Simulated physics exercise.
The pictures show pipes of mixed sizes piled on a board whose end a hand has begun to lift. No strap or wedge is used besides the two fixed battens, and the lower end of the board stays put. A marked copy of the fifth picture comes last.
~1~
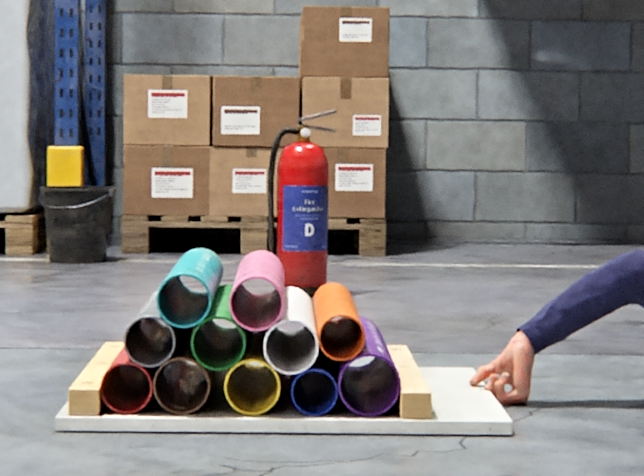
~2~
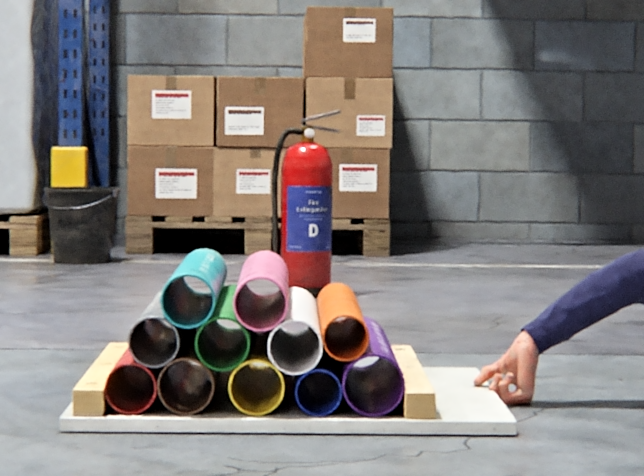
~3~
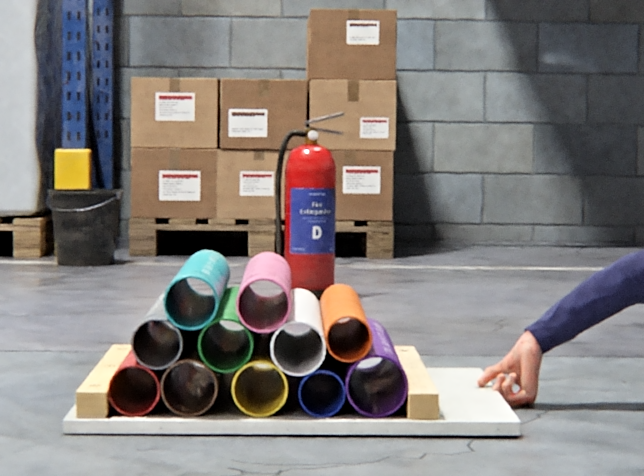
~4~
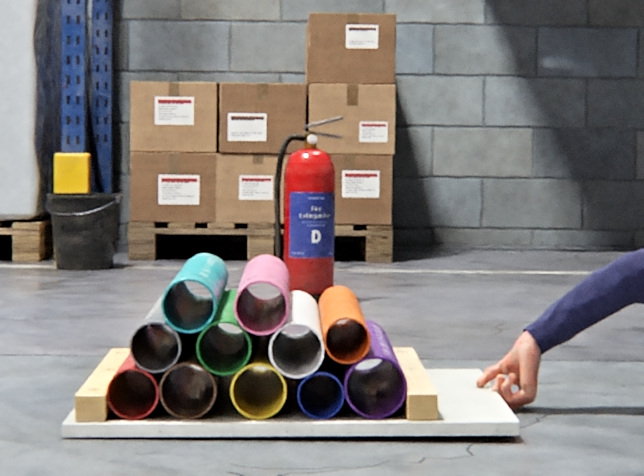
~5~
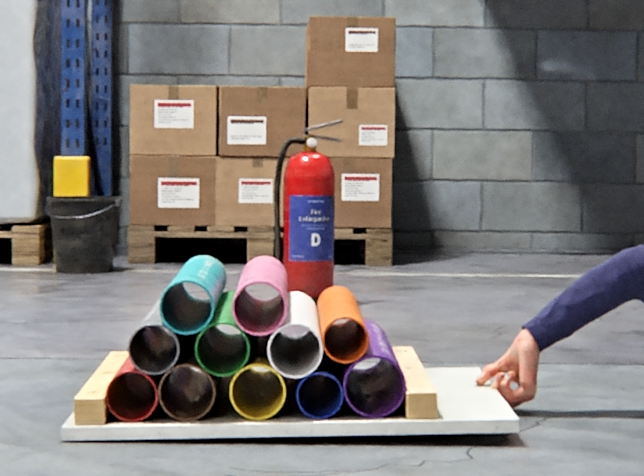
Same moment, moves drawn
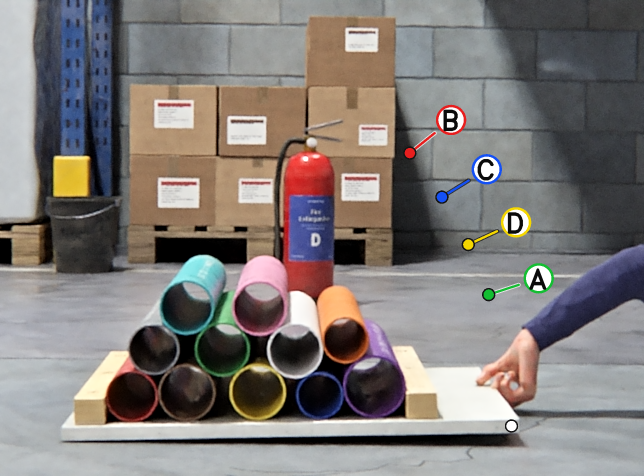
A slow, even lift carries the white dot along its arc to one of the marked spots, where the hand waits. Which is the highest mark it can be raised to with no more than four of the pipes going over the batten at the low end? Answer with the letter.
The answer is mark A.
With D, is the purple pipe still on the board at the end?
Yes, with D.
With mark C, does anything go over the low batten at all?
At C: Yes.
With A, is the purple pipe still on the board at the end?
The purple pipe: Yes.
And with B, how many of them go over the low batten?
With B, six.
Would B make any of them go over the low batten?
Yes.
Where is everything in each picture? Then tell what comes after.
The first picture shows red pipe (126, 388); brown pipe (182, 386); yellow pipe (253, 387).
The second picture shows yellow pipe (257, 388); blue pipe (319, 392).
The third picture shows board (292, 385); purple pipe (377, 386); orange pipe (349, 339); grey pipe (157, 343).
The fourth picture shows board (292, 388); red pipe (133, 394); brown pipe (188, 391).
The fifth picture shows board (291, 388); red pipe (132, 396); brown pipe (187, 392).
On the copy, A at (488, 295); B at (410, 153); C at (442, 197); D at (468, 245); the white dot at (511, 426).
On A. First, board at 14°.
Then, board at 19°.
Finally, board at 19°, one over the low batten (grey).
By contrast, B six over the low batten; C six over the low batten; D six over the low batten.
